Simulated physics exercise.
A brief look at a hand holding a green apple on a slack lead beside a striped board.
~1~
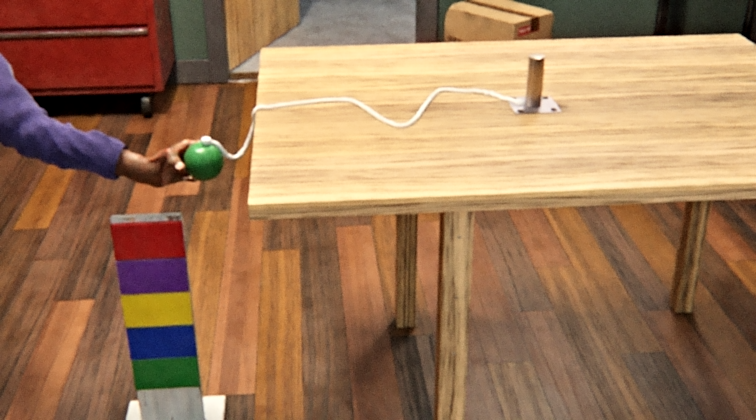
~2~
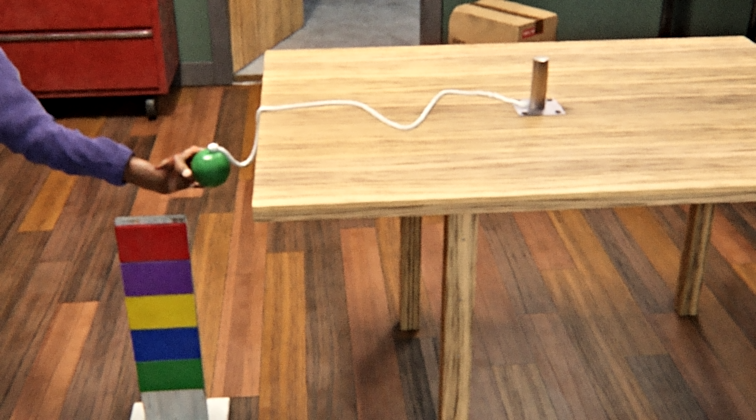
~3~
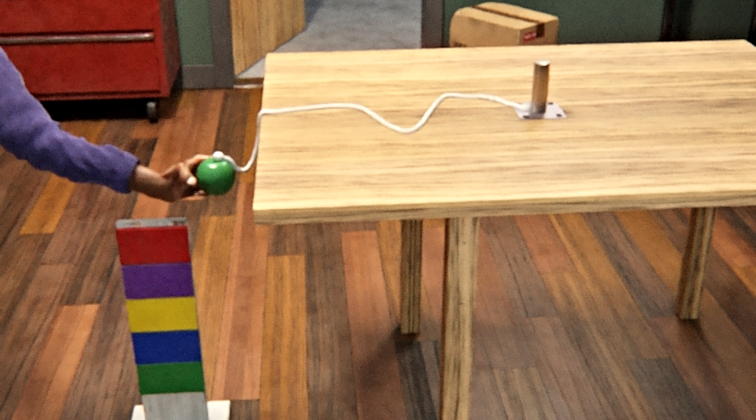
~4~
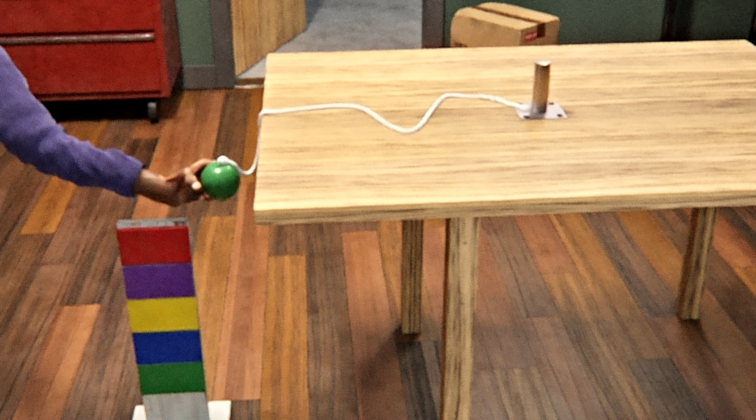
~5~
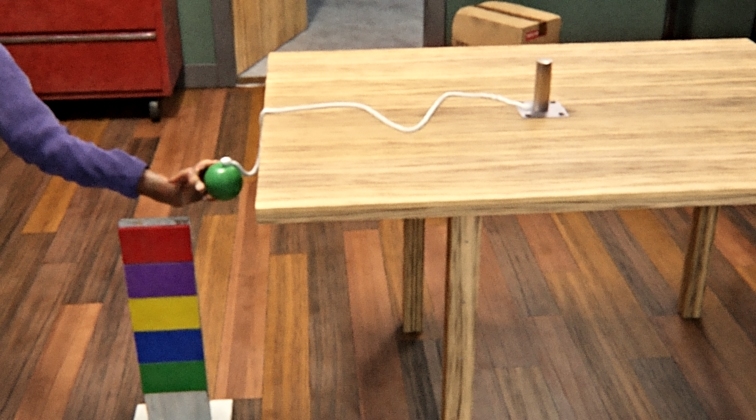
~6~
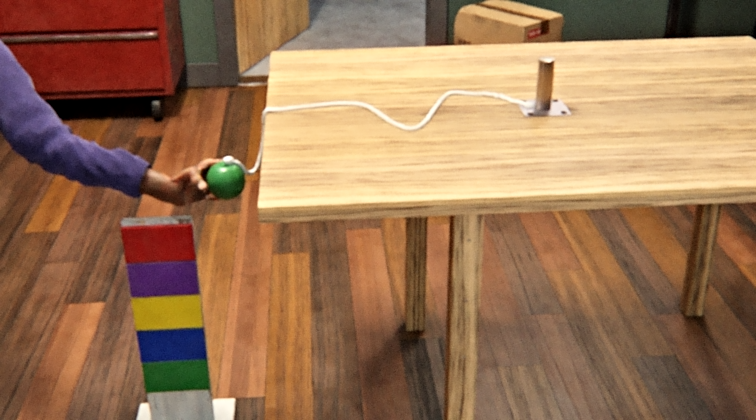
A hand in a purple sleeve held a green apple on a slack white cord above a striped board, easing it slightly down and right beside a wooden table where the cord reached a post.
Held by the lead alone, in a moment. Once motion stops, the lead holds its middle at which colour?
At blue.
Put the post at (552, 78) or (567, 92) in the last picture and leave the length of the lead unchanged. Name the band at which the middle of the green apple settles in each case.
Answer, in order: Yellow, yellow.
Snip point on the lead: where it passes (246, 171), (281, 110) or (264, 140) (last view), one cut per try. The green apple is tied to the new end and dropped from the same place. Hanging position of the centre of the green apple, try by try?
In order, roughly (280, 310), (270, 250) and (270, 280).
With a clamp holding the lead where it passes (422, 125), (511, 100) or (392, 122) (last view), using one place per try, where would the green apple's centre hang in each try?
Try 1: (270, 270); try 2: (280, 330); try 3: (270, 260).
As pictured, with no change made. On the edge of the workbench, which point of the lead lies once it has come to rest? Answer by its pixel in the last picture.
(380, 114), give or take.
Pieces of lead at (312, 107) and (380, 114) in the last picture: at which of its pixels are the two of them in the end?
They end up at (271, 201) and (265, 125).
Soon after, apple near (247, 321); level with yellow.
Then, apple near (298, 333); level with blue.
Further on, apple near (272, 339); level with blue.
At rest, apple near (281, 338); level with blue. Its centre hangs level with the blue band.
